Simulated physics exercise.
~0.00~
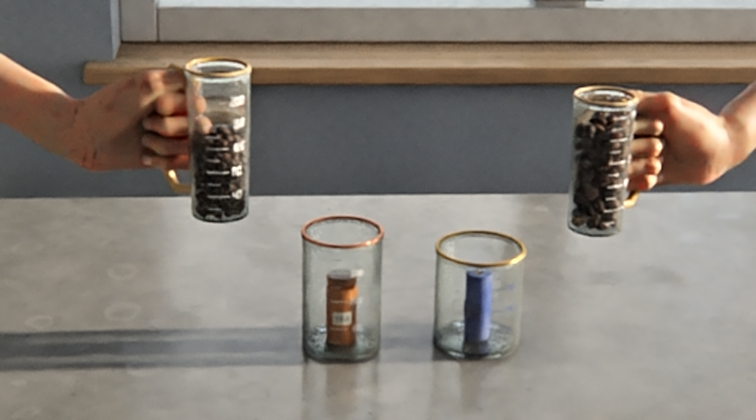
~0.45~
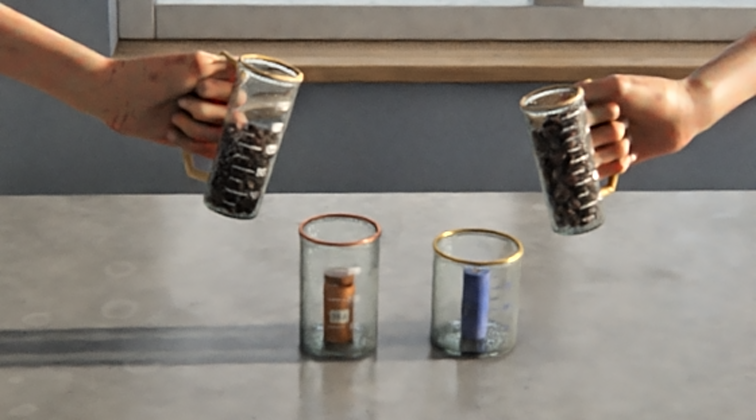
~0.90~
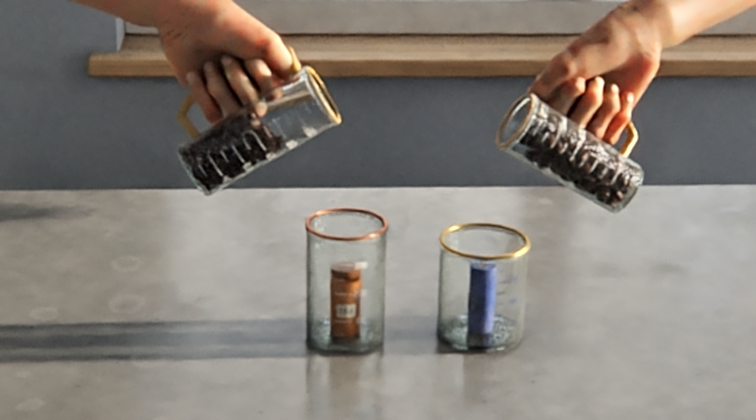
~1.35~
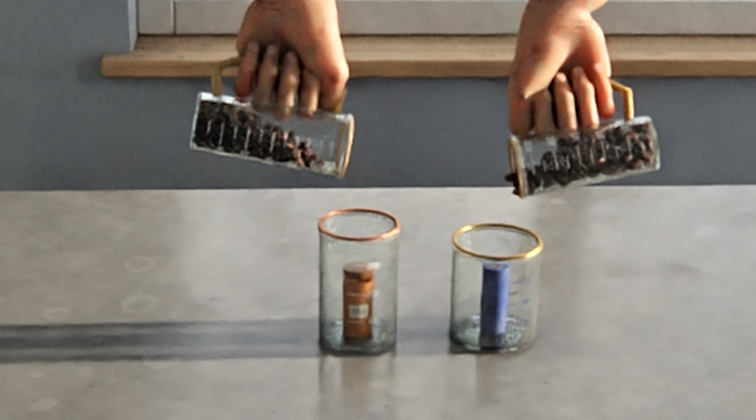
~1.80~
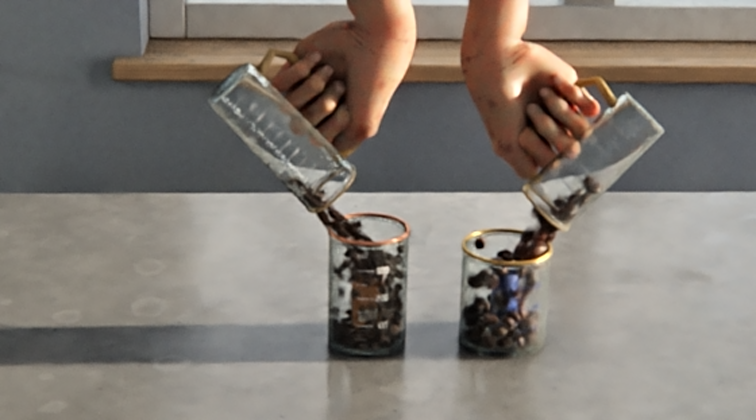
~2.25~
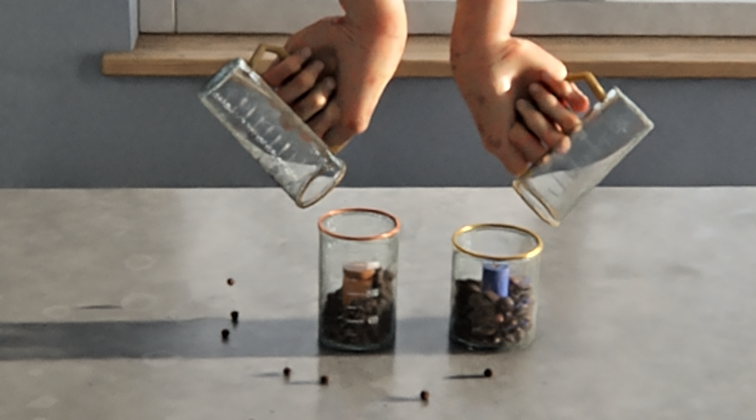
A grey counter stands before a blue-grey wall and a wooden window ledge, seen from the front and slightly above in a gently swaying view. Two clear glasses stand on it, the left with a copper rim and an orange-brown object inside, the right with a gold rim and a blue one. Two hands hold clear, handled cups of dark pieces above them, then tilt both inward. The right cup begins spilling first, and soon both pour into the glasses until empty. Both glasses end about half full, the objects' tops still showing, with a few pieces scattered on the counter.
